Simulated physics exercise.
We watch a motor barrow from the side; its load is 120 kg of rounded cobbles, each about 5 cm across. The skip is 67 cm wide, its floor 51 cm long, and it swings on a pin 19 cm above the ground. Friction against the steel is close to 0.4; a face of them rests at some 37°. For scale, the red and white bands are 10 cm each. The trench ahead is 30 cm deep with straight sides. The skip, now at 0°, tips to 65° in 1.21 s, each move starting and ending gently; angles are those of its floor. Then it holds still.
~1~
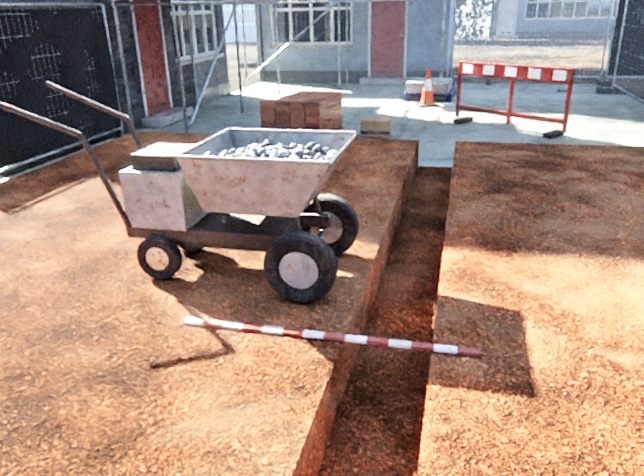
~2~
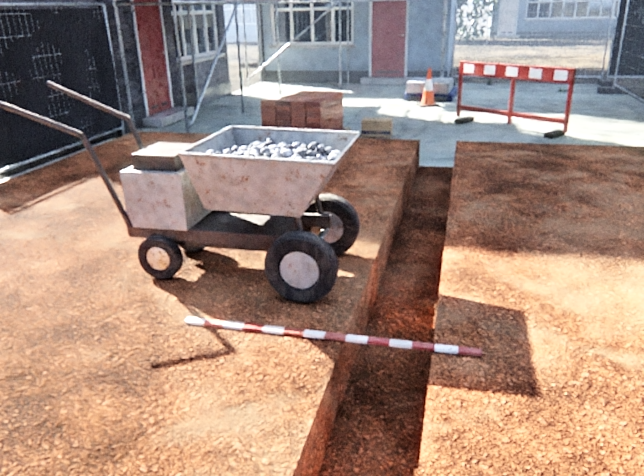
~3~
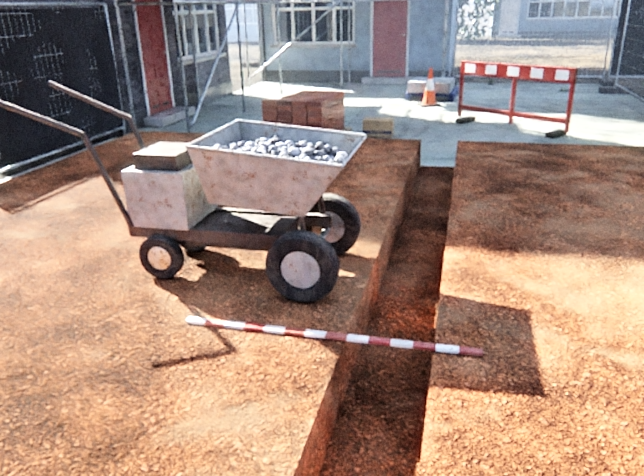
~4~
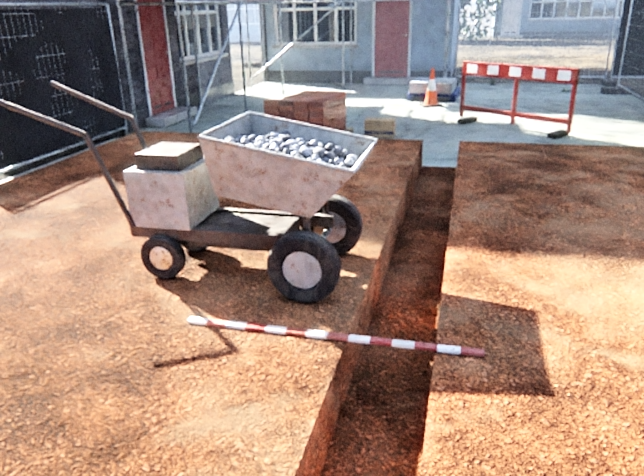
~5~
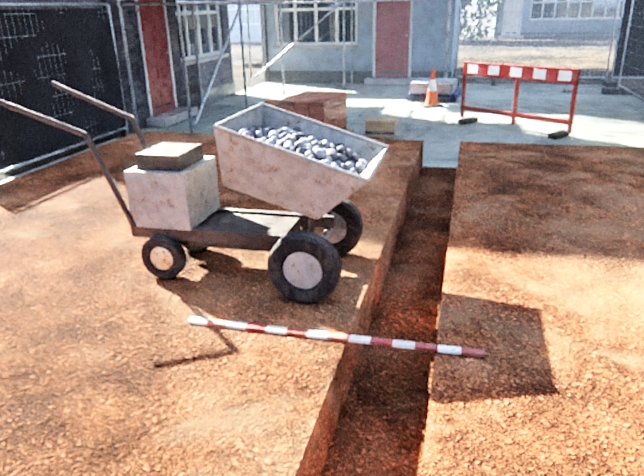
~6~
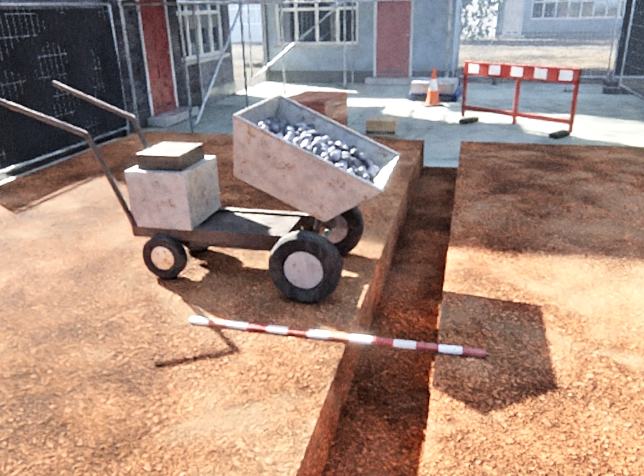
The clip shows a motor barrow loaded with rounded grey stones beside a straight trench, a red and white banded pole lying across it, as the skip tilts steadily, its right end lowering and its left end rising.
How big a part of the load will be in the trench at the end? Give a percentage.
Roughly 35 per cent ends in the trench.
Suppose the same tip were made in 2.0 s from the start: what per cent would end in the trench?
In that case some 45 per cent.
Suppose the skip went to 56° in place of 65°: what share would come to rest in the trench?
Then about 15 per cent.
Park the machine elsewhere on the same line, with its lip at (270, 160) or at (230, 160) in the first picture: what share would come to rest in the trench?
About 75 and 50 per cent.
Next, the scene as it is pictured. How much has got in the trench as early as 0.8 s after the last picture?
Some 5 per cent.
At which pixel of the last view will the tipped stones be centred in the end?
Around (453, 285).
Then, 0.4 s after the last picture the floor is at 55°, 100 % in the skip; the foremost stones are at (413, 217).
Then, 0.8 s after the last picture the floor is at 65°, 80 % in the skip, 4 % in the trench, 16 % past the trench; the foremost stones are at (495, 284).
Then, 1.1 s after the last picture the floor is at 65°, 58 % in the skip, 6 % in the trench, 36 % past the trench; the foremost stones are at (581, 297).
Then, 3.1 s after the last picture the floor is at 65°, 27 % in the skip, 35 % in the trench, 38 % past the trench; the foremost stones are past the picture's edge.
